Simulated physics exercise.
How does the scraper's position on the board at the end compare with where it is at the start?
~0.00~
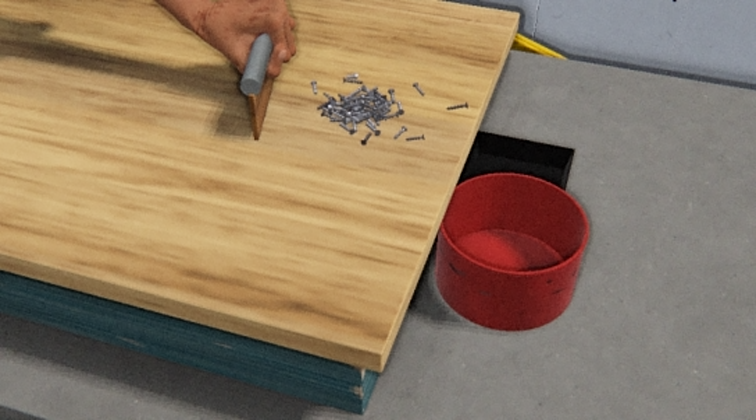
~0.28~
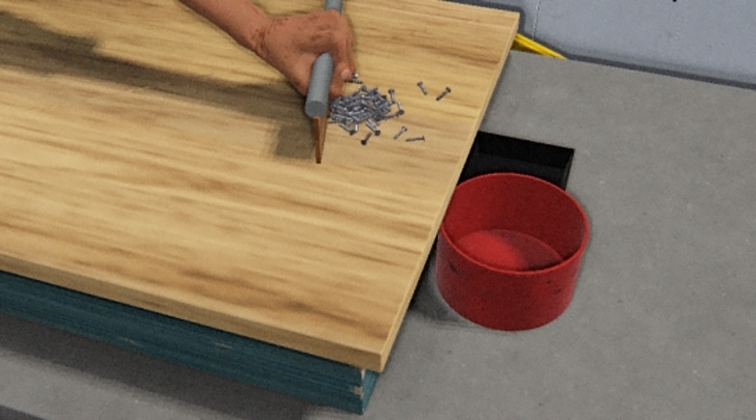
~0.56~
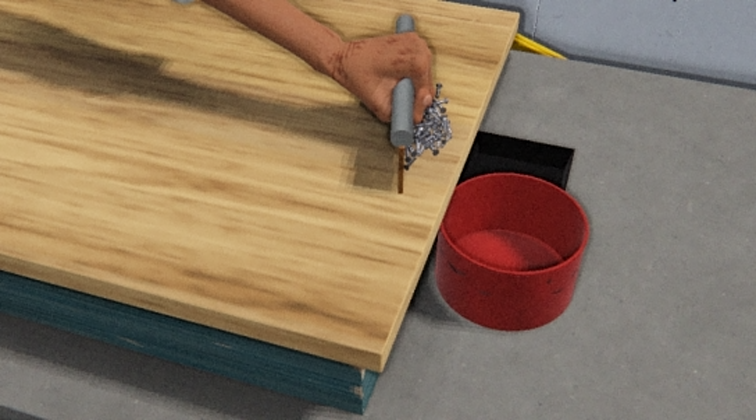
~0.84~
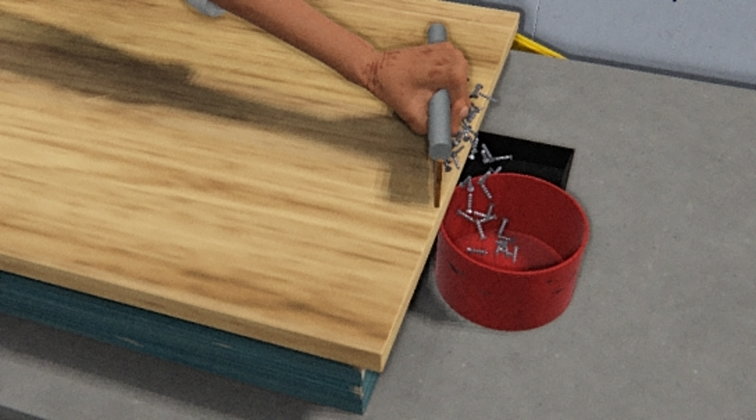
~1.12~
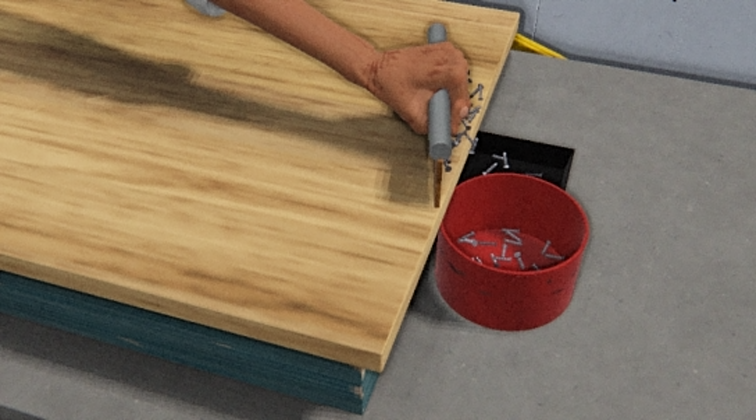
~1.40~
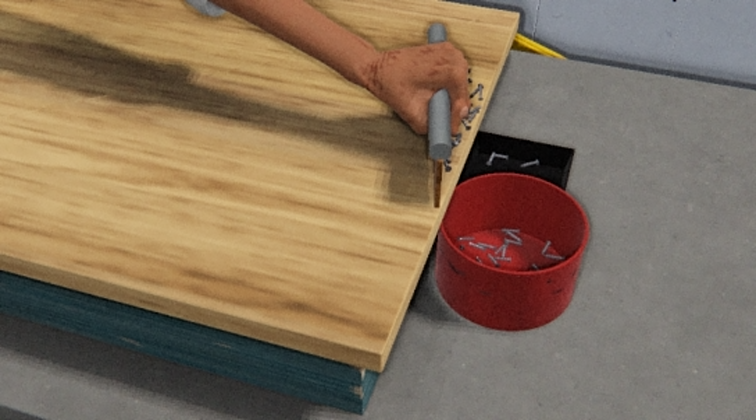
At the start the scraper is to the left of the pile of screws, in from the board's right edge. At the end it is farther right and a little lower, at that edge beside the red pot.
